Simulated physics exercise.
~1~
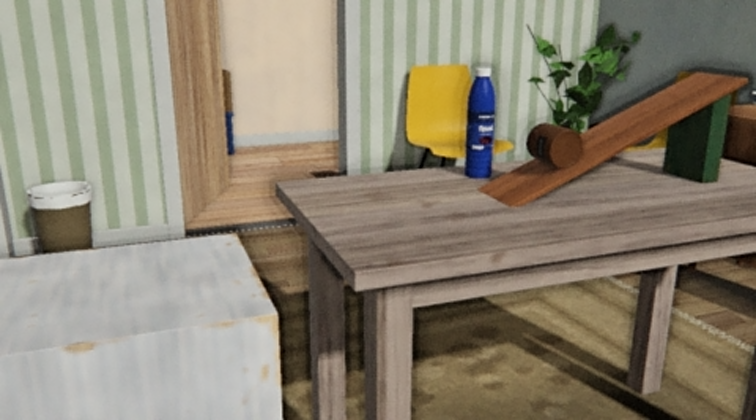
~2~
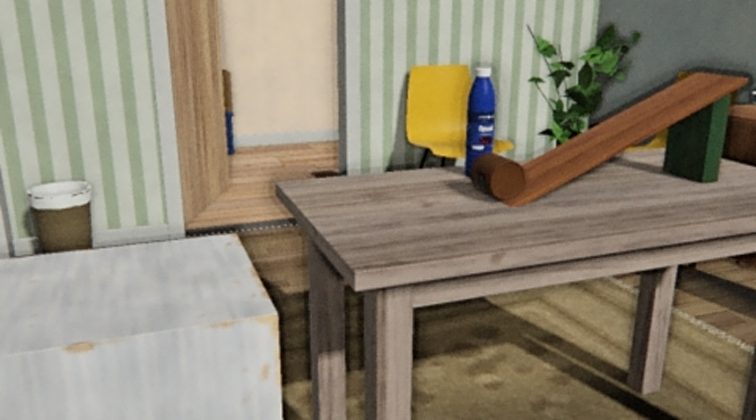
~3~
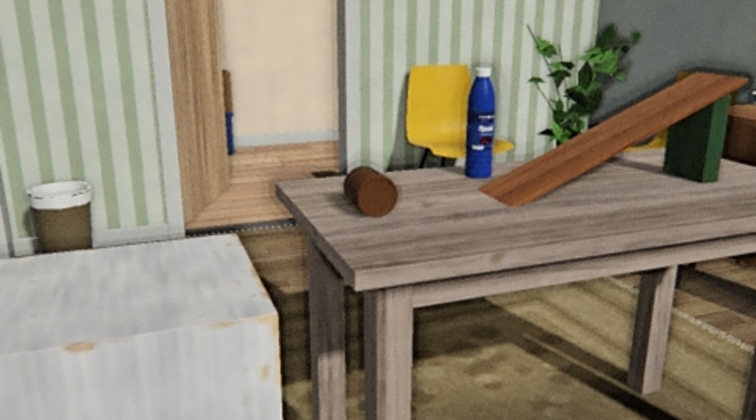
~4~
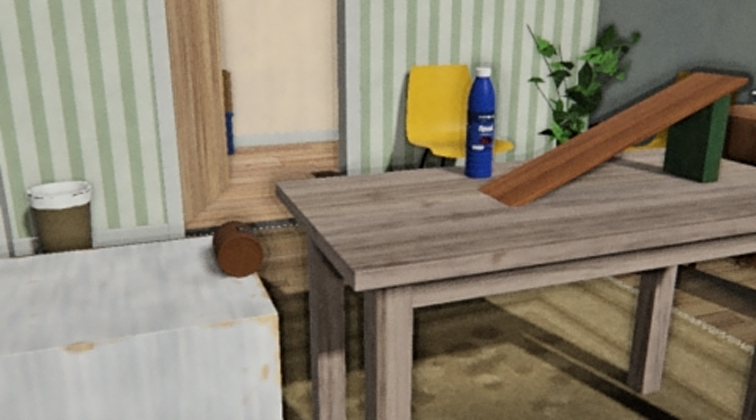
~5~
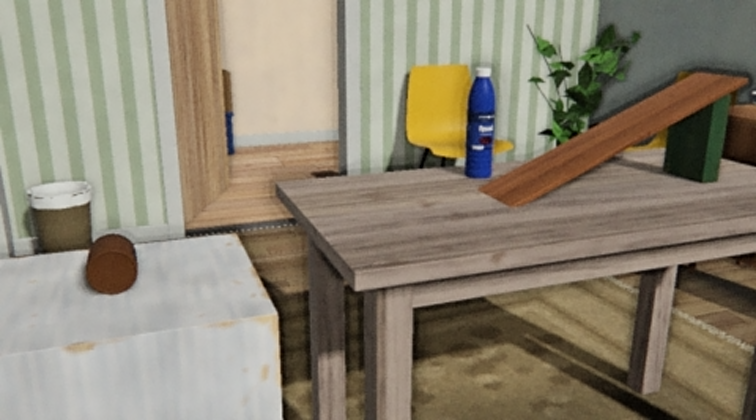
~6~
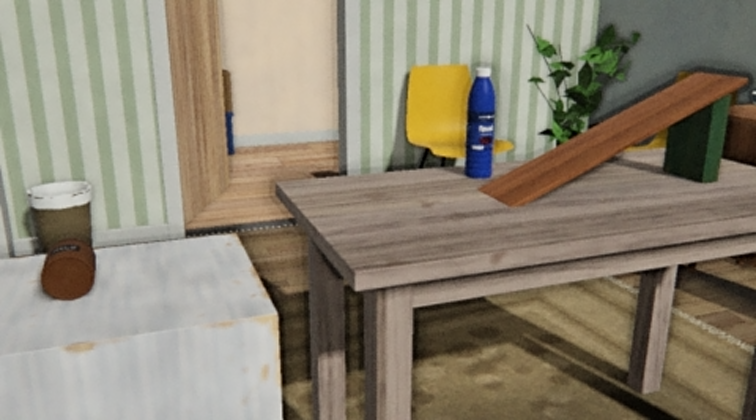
A brown cylinder rolled down a wooden ramp, crossed the table to the left past a blue bottle that stayed put, and cleared the gap onto a lower white block, where it kept rolling and ended up near the block's far side.
